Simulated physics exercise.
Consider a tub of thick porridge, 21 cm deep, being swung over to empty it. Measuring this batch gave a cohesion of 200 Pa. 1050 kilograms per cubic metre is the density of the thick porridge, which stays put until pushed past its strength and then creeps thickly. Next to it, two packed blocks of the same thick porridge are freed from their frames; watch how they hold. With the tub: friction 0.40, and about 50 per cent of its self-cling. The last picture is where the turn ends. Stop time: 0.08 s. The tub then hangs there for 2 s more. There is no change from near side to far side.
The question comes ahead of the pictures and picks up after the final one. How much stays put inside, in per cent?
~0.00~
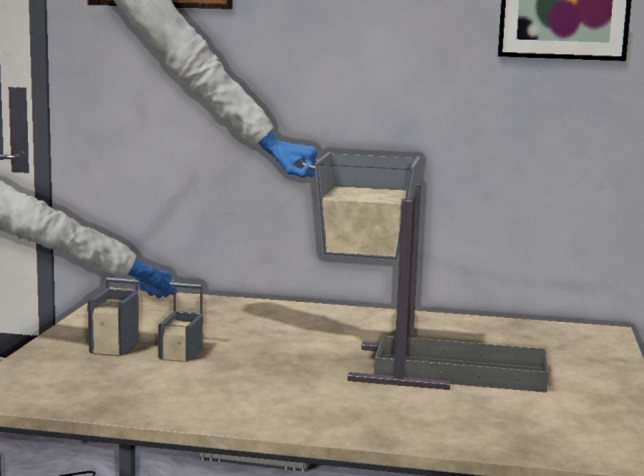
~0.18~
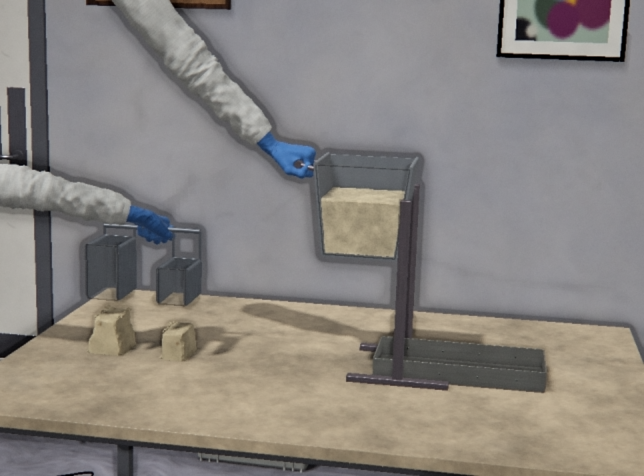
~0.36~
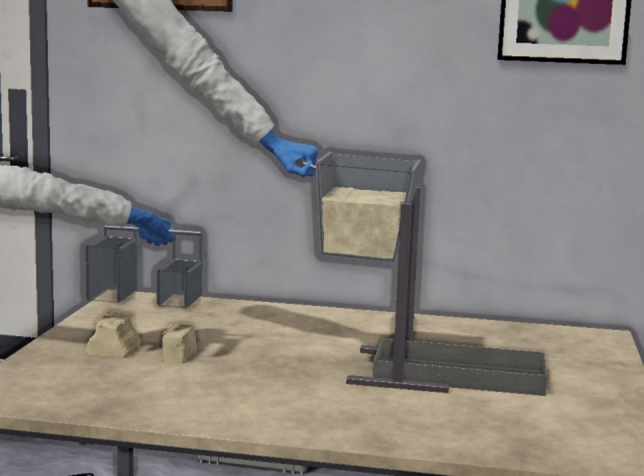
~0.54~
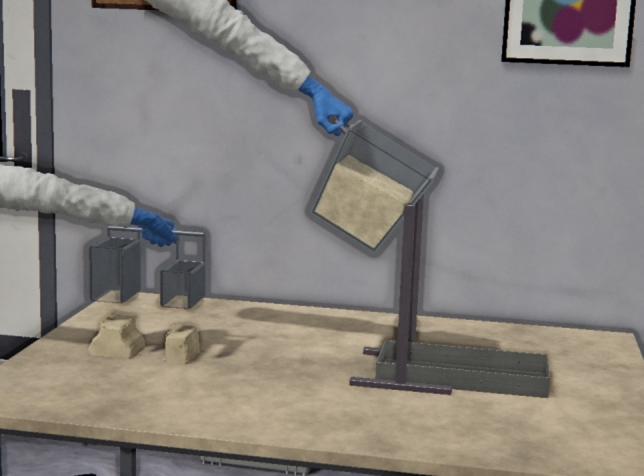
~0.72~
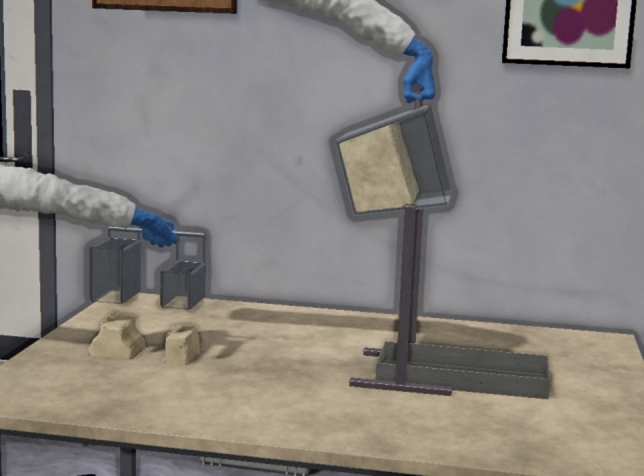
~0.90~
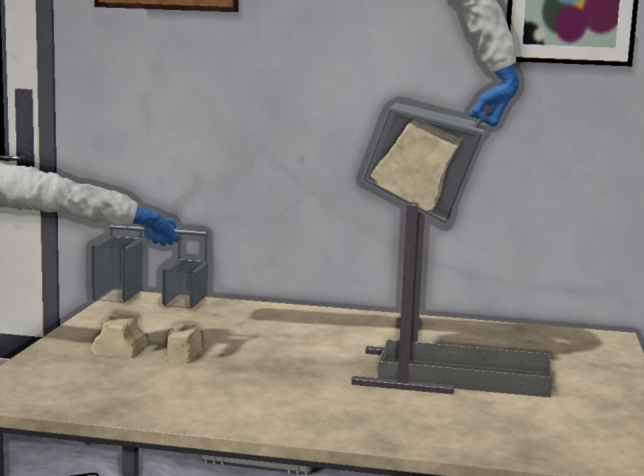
0 %.
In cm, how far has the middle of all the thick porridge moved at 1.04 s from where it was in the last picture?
Close to 11 centimetres.
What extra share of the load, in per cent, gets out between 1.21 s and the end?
My estimate is near 12 in a hundred.
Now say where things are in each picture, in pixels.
Handle-side rim at (319, 163), tilt 0 degrees; top of the thick porridge at (329, 199); blocks stand 11 cm, 7.3 cm (left to right), in the first picture.
Handle-side rim at (318, 164), tilt 0 degrees; top of the thick porridge at (328, 199); blocks stand 9.5 cm, 7.2 cm (left to right), in the second picture.
Handle-side rim at (320, 163), tilt 2 degrees; top of the thick porridge at (328, 199); blocks stand 8.6 cm, 7.1 cm (left to right), in the third picture.
Handle-side rim at (352, 130), tilt 29 degrees; top of the thick porridge at (336, 166); blocks stand 8.4 cm, 7.0 cm (left to right), in the fourth picture.
Handle-side rim at (425, 112), tilt 73 degrees; top of the thick porridge at (390, 128); blocks stand 8.4 cm, 7.0 cm (left to right), in the fifth picture.
Handle-side rim at (482, 136), tilt 108 degrees; top of the thick porridge at (409, 125); blocks stand 8.4 cm, 7.0 cm (left to right), in the sixth picture.
After 1.04 s, the tub is at 108 degrees and holds 59 %.
After 1.21 s, the tub is at 108 degrees and holds 12 %.
After 1.38 s, the tub is at 108 degrees and holds 0 %.
After 1.55 s, the tub is at 108 degrees and holds 0 %.
After 2.90 s, at the end, the tub is at 108 degrees and holds 0 %.
